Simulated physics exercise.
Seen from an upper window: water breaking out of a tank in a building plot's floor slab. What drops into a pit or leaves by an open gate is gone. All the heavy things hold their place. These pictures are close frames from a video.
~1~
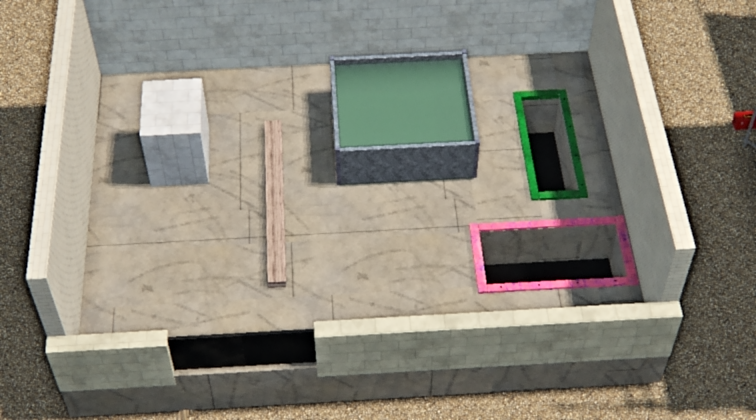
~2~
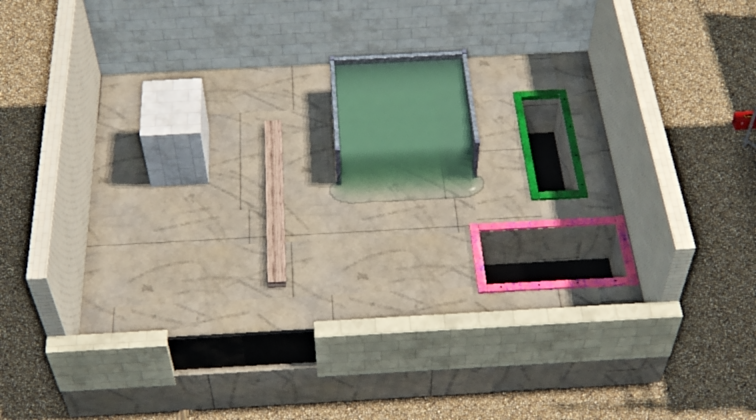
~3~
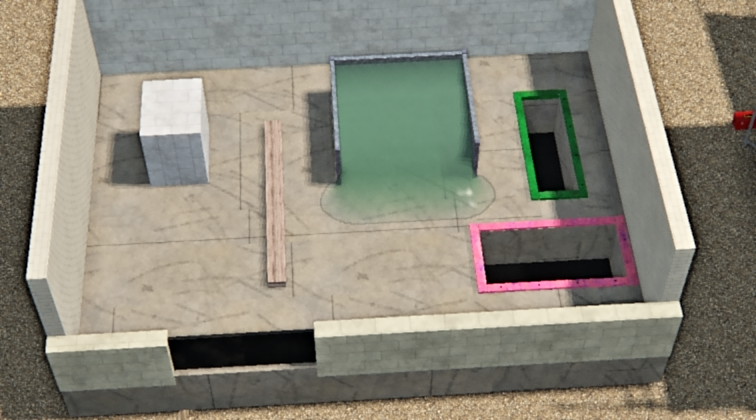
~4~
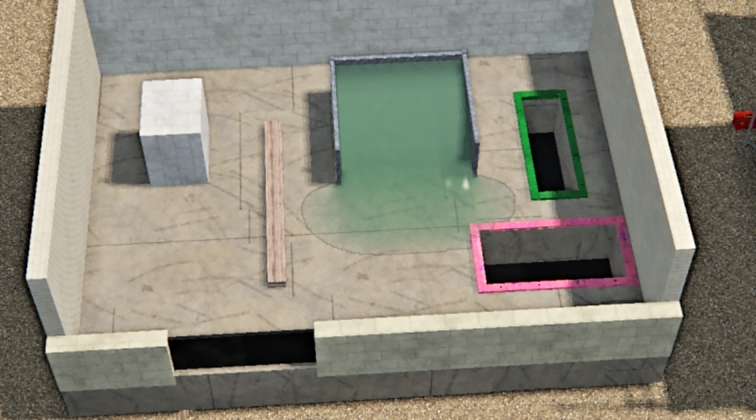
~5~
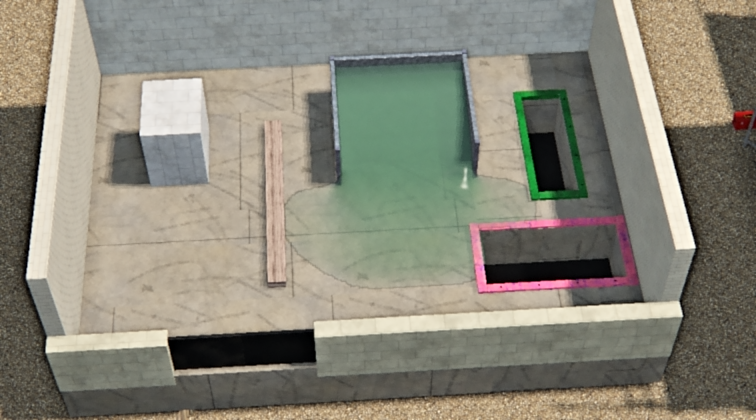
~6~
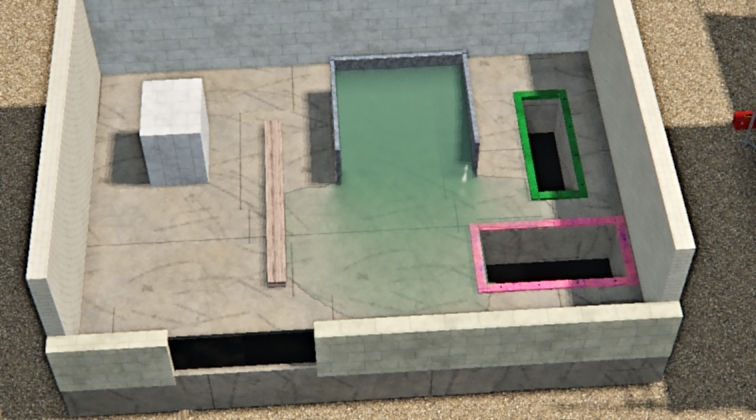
Green water pouring from the open front of a tank, spreading across a walled floor slab towards the viewer and past a pink-edged pit.
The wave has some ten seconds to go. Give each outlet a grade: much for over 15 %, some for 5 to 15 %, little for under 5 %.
Grades: Gate - little, pink pit - much, green pit - little.
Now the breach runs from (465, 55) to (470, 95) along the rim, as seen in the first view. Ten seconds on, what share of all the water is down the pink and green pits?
Pink 14 %, green 45 %.
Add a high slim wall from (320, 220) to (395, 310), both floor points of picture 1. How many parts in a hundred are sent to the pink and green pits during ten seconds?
I'd say the pink pit takes roughly 45 %, the green pit roughly 0 %.
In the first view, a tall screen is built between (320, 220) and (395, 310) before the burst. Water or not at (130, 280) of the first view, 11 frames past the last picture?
My call: Not reached.
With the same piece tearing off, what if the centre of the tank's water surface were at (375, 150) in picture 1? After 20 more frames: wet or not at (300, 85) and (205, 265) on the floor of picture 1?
I'd say the first one's left untouched and the second one's soaked.
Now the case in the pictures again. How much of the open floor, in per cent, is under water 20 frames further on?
Share estimate: About 55 per cent.
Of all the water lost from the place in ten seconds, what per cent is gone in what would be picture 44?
Somewhere around 85 per cent, I'd say.
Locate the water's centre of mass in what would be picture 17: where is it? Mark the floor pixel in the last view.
I would point to (397, 248).
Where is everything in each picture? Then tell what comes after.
In the first frame, the open tank at (403, 103) is whole and still.
In the second frame, water pours out at (407, 169) and has run to (333, 187).
In the third frame, the front is at (330, 210), out from the gap at (407, 170).
In the fourth frame, water pours out at (407, 171) and has run to (319, 230).
In the fifth frame, the front is at (338, 274), out from the gap at (407, 171).
In the sixth frame, the front is at (463, 314), out from the gap at (407, 171).
A moment on, water covers 30 % of the floor; the gate 0 %, the pink pit 4 %, the green pit 0 %.
Next, water covers 40 % of the floor; the gate 0 %, the pink pit 9 %, the green pit 0 %.
Then, water covers 55 % of the floor; the gate 0 %, the pink pit 15 %, the green pit 0 %.
Later, water covers 75 % of the floor; the gate 0 %, the pink pit 25 %, the green pit 0 %.
In the end, water covers 95 % of the floor; the gate 0 %, the pink pit 29 %, the green pit 0 %.
